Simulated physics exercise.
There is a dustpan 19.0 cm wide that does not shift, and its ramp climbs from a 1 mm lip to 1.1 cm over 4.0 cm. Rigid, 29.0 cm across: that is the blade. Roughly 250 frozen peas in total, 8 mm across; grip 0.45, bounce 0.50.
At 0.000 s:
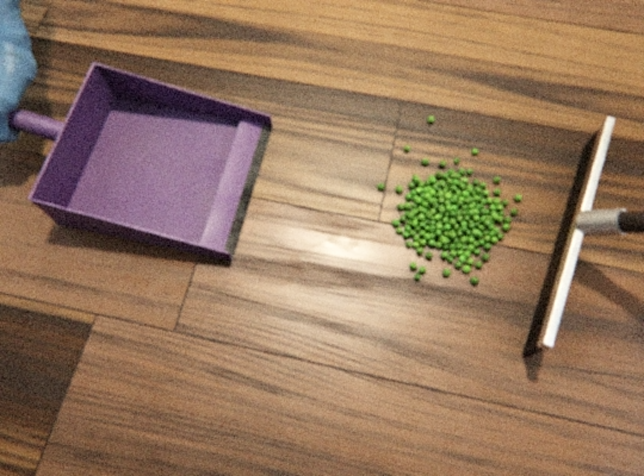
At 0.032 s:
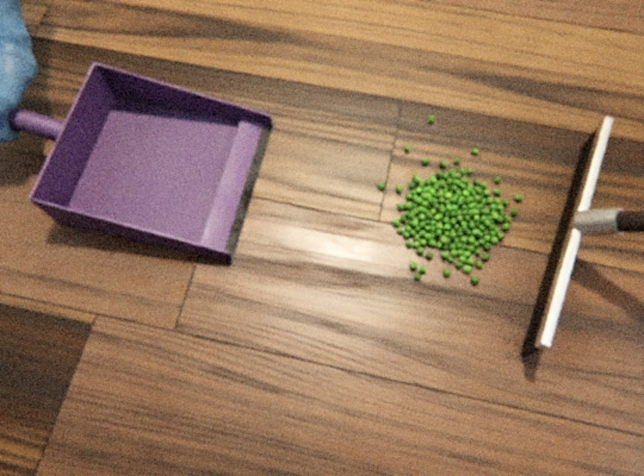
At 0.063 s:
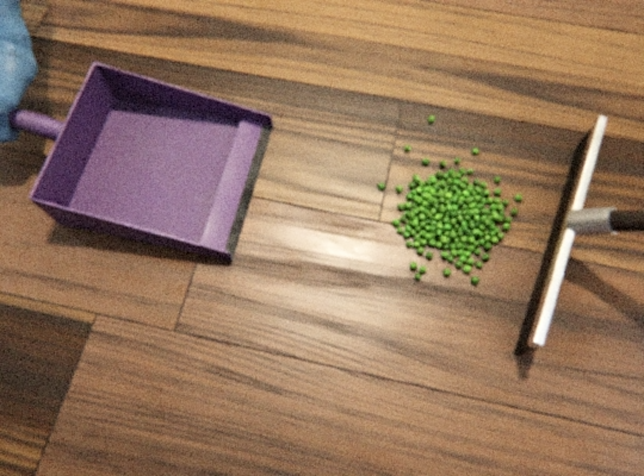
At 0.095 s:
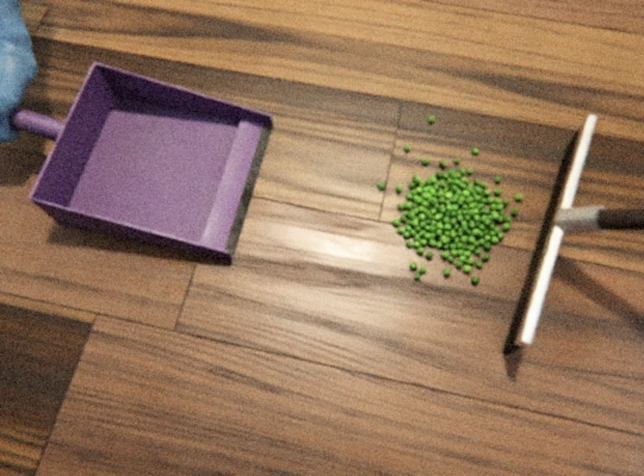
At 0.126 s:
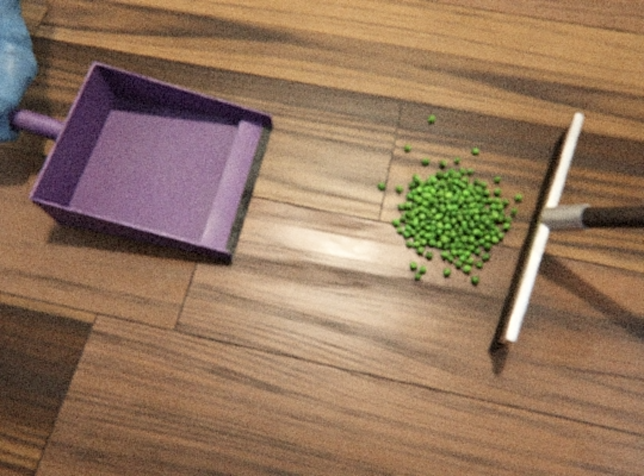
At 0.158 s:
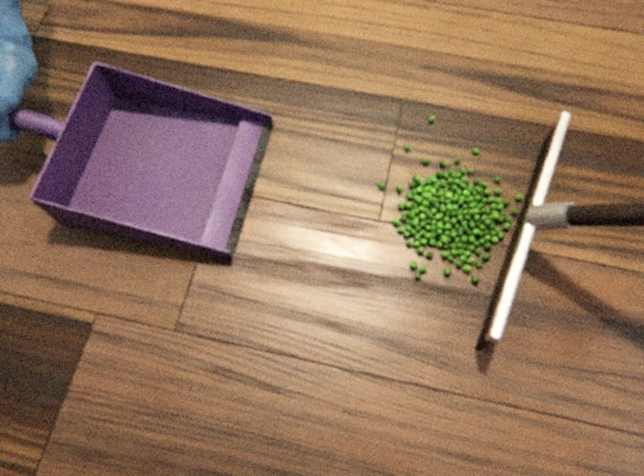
Blue-gloved hand holding a purple dustpan still on a wooden floor while a white-edged blade slides left towards scattered green peas.
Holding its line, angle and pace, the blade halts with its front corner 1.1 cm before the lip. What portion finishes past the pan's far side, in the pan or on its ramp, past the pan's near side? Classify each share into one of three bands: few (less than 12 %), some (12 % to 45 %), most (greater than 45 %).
Classification: Far side - some, pan - some, near side - few.
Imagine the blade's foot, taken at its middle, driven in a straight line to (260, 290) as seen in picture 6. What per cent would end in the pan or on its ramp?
That comes to near 5 percent.
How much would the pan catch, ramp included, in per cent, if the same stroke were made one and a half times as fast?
About 40 per cent.
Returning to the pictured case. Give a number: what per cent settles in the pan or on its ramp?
Around 15 in a hundred.
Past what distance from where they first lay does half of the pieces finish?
I'd put it near 24 cm.
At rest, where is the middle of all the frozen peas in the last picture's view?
Centre at rest: Approx. (266, 171) px.
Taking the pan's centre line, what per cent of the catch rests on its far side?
I'd say near 50 per cent.
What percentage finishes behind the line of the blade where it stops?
My guess is close to 5 per cent.
Then, at 0.44 s, middle of the blade 19 cm from the lip; 0 % over the lip, far side 10 %, near side 0 %.
After 0.64 s, middle of the blade 9 cm from the lip; 0 % over the lip, far side 15 %, near side 0 %.
After 0.94 s, middle of the blade 4 cm from the lip; 15 % over the lip, far side 25 %, near side 5 %.
By 1.5 s all is still; far side 25 %, pan 15 %, near side 5 %, in front of the lip or behind the blade 55 %.
